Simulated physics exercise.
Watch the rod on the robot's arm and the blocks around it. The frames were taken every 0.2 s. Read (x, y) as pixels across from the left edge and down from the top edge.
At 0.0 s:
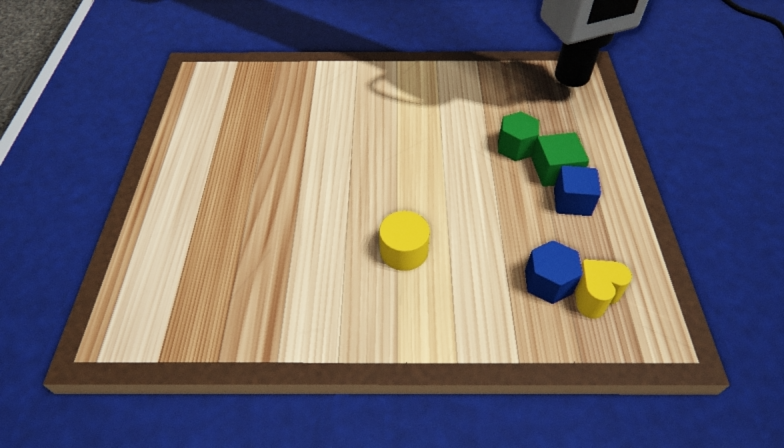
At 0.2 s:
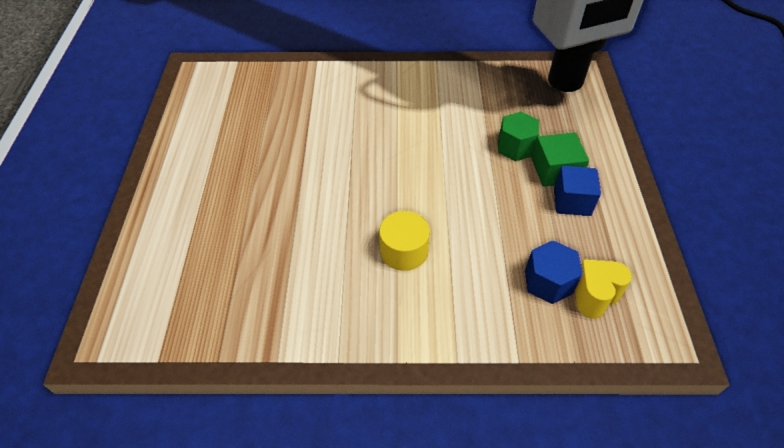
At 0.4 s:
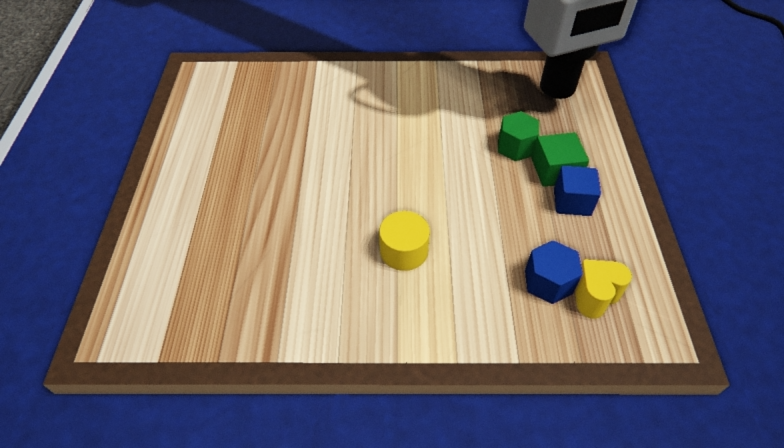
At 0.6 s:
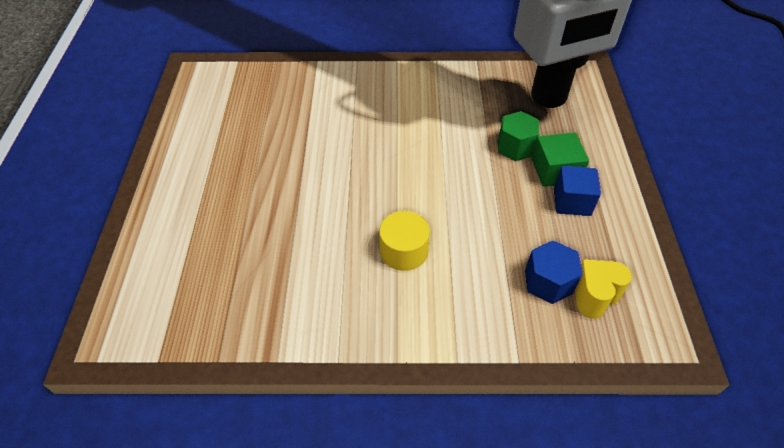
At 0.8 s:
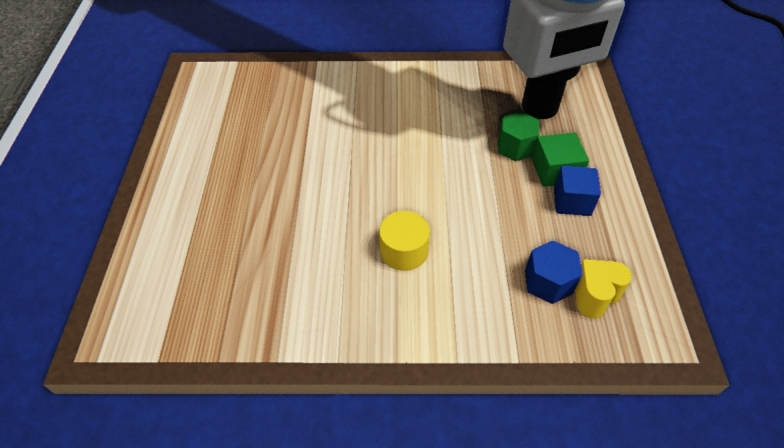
On a wooden board over blue, a robot arm's black rod moving gradually down and left toward unmoving green, blue and yellow blocks.
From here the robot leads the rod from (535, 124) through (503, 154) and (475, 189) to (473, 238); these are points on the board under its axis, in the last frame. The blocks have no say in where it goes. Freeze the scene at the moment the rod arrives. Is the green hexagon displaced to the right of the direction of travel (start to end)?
Answer: Yes.
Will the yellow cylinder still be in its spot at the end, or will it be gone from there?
It is carried off its spot.
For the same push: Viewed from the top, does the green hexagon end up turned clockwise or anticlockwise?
Clockwise, from overhead.
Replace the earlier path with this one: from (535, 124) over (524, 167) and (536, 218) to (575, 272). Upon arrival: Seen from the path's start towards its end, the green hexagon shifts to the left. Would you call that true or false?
The statement is incorrect.
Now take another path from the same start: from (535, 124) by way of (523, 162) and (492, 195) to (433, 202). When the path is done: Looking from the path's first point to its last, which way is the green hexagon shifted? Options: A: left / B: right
My answer is option B.
The first path, step by step. One third of the way, rod (506, 139); green hexagon (491, 156), turned 15° anticlockwise.
Two thirds of the way, rod (477, 175); green hexagon (458, 194).
At the end, rod (475, 223); yellow cylinder (389, 237); green hexagon (436, 233), turned 45° clockwise; green square block still.
